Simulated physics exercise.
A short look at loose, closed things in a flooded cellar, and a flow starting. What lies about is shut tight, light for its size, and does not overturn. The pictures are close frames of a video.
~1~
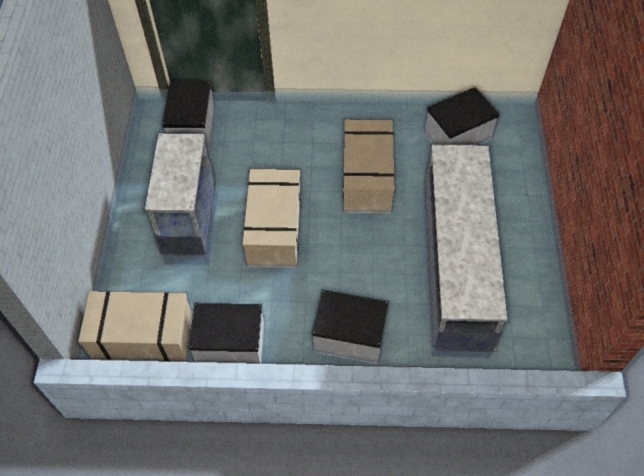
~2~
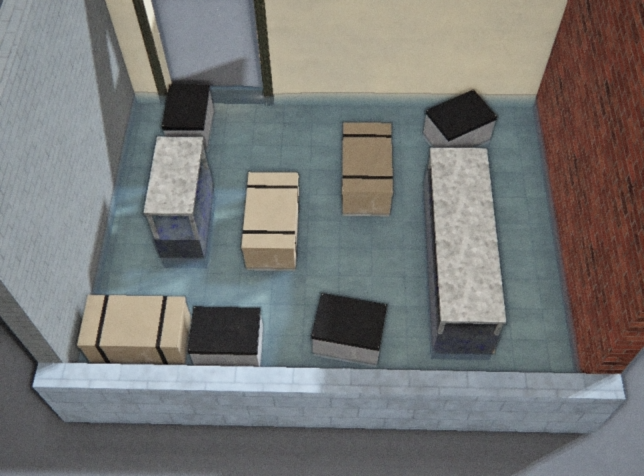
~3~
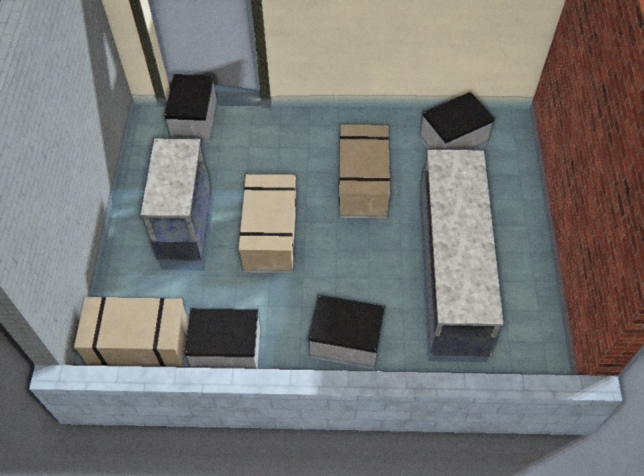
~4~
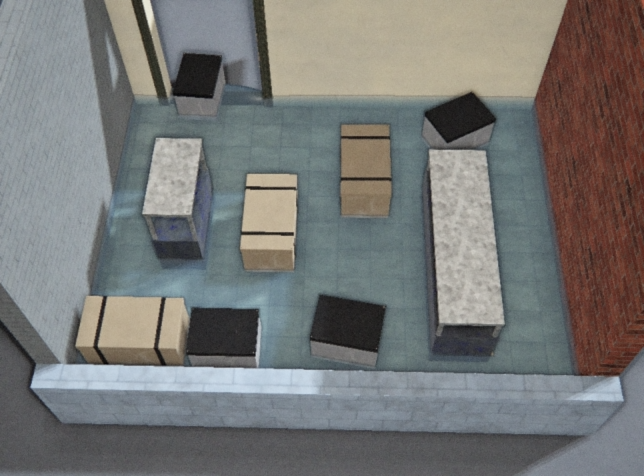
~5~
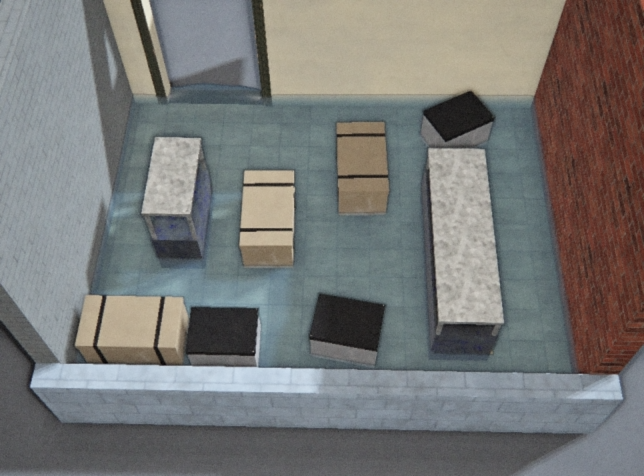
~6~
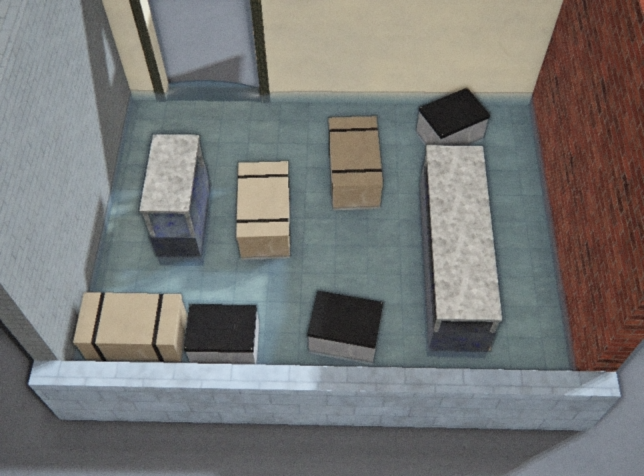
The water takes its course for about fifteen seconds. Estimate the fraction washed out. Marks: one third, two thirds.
Share: From one to two thirds.
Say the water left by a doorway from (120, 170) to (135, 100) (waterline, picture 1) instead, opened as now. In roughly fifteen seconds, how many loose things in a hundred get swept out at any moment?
Near 40 in a hundred.
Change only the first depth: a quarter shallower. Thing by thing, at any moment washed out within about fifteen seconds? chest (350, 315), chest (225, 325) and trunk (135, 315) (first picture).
One after the other: Inside, no, still in.
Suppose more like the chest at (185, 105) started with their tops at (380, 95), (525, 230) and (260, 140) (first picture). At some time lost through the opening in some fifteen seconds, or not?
One after the other: Gone, stays, washed out.
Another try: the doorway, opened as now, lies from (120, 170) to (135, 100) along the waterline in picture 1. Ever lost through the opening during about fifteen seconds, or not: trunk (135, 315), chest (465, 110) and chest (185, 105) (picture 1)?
One after the other: Left behind, left behind, yes.
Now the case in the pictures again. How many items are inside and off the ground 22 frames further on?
It comes to 4.
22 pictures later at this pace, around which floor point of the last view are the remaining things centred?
Roughly at (247, 253).
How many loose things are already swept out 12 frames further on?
That makes 1.
A moment on, 1 of 7 are out; 6 afloat.
Next, 1 of 7 are out; 6 afloat.
Later, 3 of 7 are out; 4 afloat.
In the end, 4 of 7 are out; 3 afloat.
